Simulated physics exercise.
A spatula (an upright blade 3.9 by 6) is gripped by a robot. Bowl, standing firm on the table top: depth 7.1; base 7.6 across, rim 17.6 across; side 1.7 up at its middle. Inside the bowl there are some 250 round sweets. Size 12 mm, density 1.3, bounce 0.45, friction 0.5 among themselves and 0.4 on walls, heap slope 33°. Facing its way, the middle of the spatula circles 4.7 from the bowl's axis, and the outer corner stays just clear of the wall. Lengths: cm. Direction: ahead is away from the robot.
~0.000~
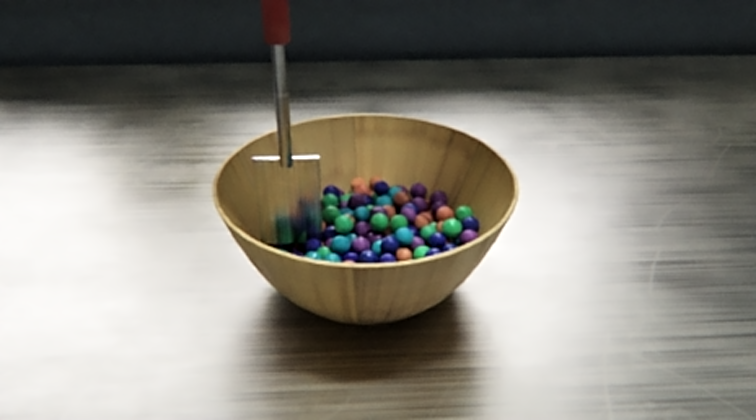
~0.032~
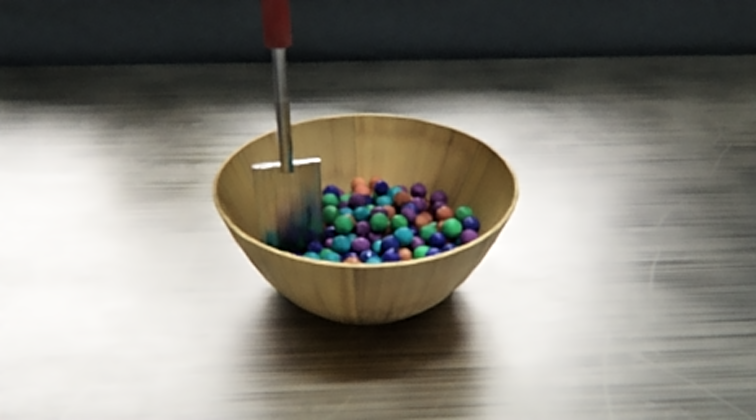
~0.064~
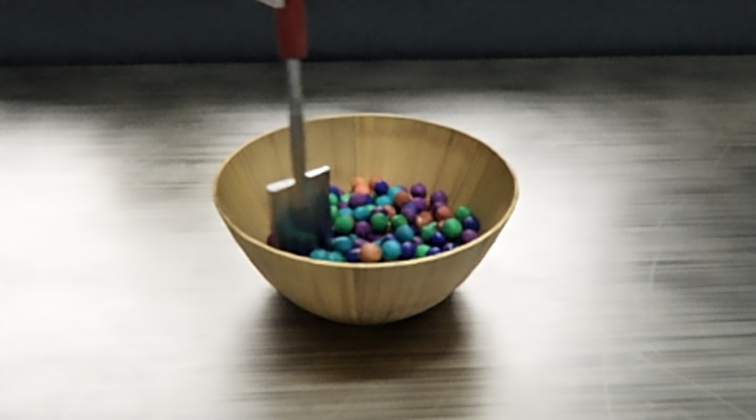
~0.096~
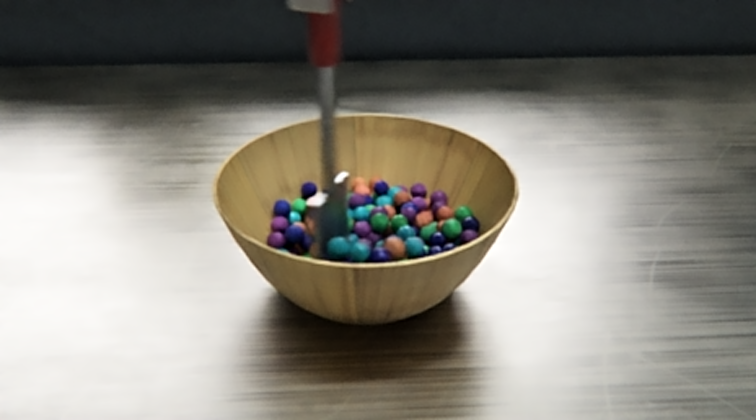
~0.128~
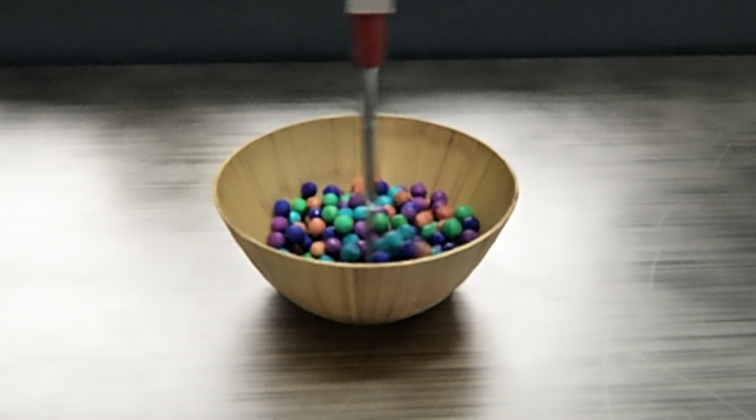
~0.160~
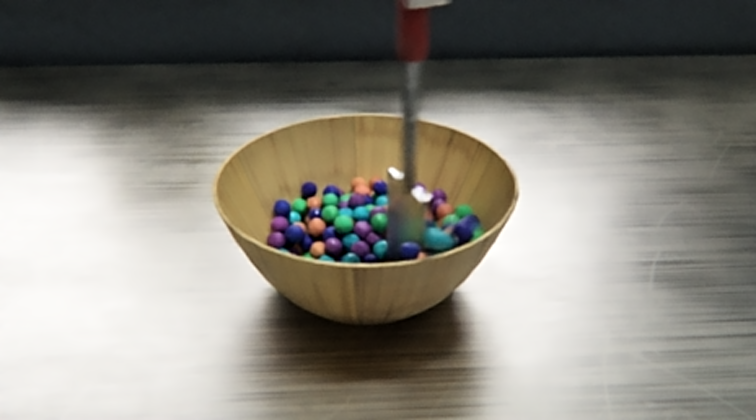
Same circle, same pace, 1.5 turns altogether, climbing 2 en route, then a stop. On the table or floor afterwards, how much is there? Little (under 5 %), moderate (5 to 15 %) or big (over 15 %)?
Moderate.
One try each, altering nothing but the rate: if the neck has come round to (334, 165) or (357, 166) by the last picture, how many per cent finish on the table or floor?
So, roughly 0 percent the first time and 0 percent the second.
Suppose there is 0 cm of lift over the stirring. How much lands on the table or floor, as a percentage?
Around 20 %.
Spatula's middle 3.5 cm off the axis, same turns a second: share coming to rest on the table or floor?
Then some 10 percent.
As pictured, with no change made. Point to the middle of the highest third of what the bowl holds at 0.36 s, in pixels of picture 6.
Roughly at (339, 189).
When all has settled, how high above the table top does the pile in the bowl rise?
Roughly 5.0 centimetres.
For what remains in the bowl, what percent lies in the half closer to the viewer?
Near 50 per cent of what stays in the bowl.
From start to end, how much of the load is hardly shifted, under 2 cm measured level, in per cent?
Near 55 per cent of the pieces.
After 0.36 s, 279° round, highest piece 9 above the table; 233 in the bowl, 3 on the table or floor, 10 in flight or on the tool.
After 0.55 s, 82° round, highest piece 7 above the table; 224 in the bowl, 20 on the table or floor, 2 in flight or on the tool.
After 0.85 s, 180° round, highest piece 5 above the table; 224 in the bowl, 22 on the table or floor.
After 1.55 s, 180° round, highest piece 5 above the table; 224 in the bowl, 22 on the table or floor.
At rest, 224 in the bowl, 22 on the table or floor. That is 9 % on the table or floor.
